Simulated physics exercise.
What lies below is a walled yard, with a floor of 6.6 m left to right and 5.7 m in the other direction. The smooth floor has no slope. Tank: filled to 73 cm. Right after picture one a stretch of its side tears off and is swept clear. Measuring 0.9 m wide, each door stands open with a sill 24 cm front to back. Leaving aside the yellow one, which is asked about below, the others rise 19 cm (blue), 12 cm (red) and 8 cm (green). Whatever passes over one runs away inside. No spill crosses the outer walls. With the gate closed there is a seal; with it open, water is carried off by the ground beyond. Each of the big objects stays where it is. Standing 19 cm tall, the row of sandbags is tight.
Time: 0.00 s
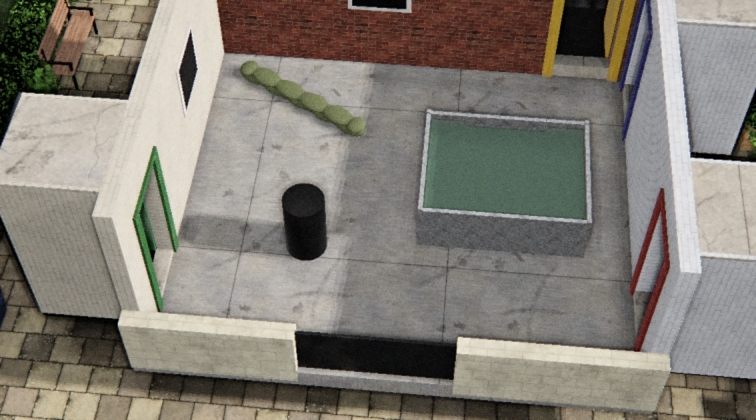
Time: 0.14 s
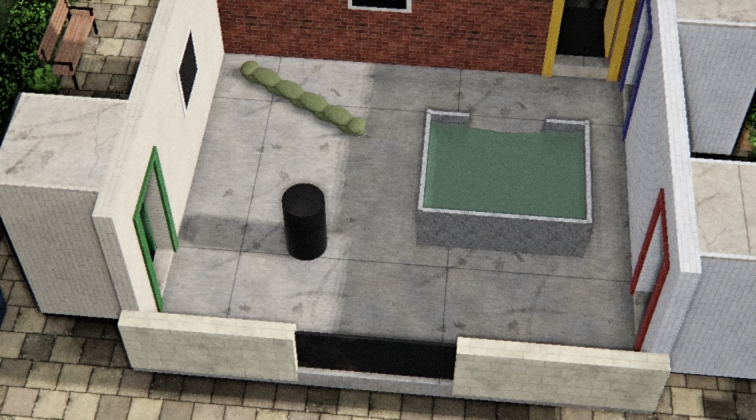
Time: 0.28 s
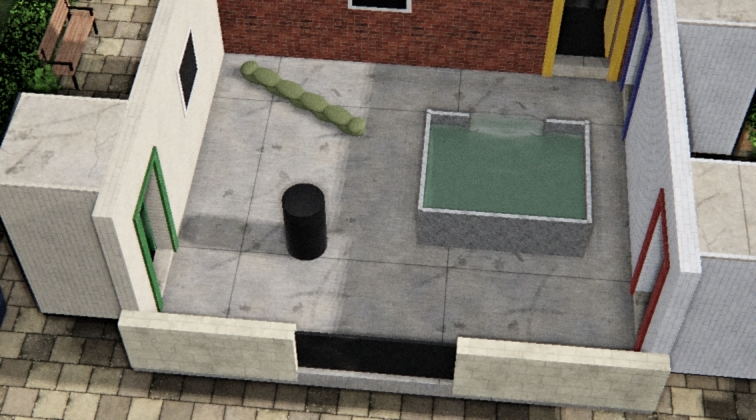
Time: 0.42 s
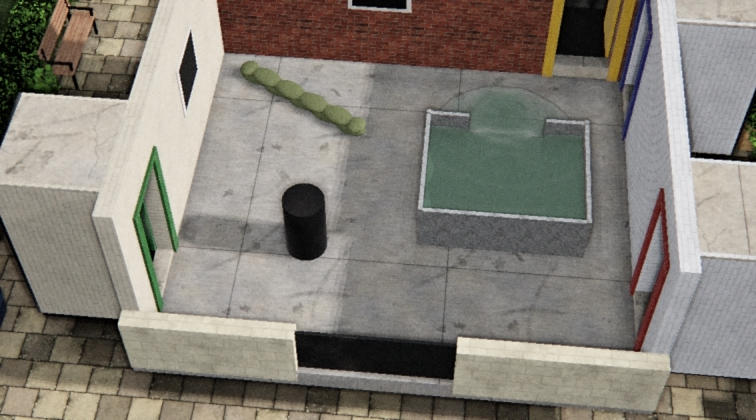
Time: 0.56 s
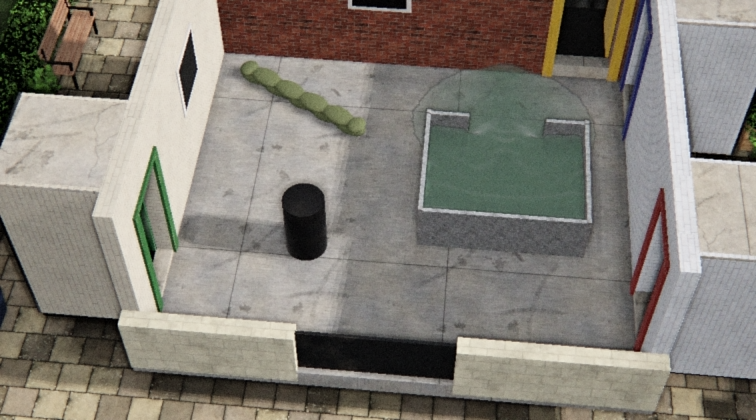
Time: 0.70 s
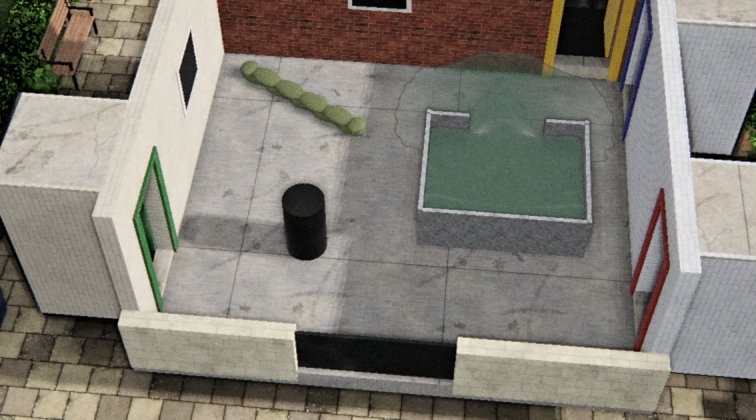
Green water pouring through a gap in the far side of a raised tank, spreading across a walled yard to a yellow door.
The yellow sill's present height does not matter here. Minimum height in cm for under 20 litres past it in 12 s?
Approx. 28 cm.
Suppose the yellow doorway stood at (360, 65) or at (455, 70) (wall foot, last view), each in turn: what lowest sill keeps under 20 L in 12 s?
You'd want roughly 16 cm there first, then roughly 33 cm.
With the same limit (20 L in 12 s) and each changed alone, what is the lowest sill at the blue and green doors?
About 32 cm at blue and about 9.0 cm at green.
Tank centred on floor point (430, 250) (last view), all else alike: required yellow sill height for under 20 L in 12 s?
Near 19 cm.
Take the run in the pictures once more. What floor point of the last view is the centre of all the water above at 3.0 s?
(479, 149), roughly.
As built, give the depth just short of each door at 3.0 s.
In cm: Blue 29, red 1, green 0, yellow 28.
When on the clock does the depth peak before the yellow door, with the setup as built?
2.0 s.
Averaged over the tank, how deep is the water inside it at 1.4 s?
Around 48 cm on average.
After 1.4 s water covers 20 % of the floor, deepest (55 cm) near (616, 84); 30 cm at the yellow door, 1 litre in over its 25 cm sill.
After 3.0 s water covers 40 % of the floor, deepest (38 cm) near (224, 57); 28 cm at the yellow door, 32 litres in over its 25 cm sill.
After 12.0 s water covers 95 % of the floor, deepest (12 cm) near (630, 384); 10 cm at the yellow door, 37 litres in over its 25 cm sill.
At the yellow door as built, the water arrived by 0.7 s and peaked near 35 cm at 2.0 s.
Run again over the same 12 s with other heights there, 42 litres in over 24.5 cm, 6 litres over 33.5 cm. The limit of 20 litres is kept from about 28 cm up.
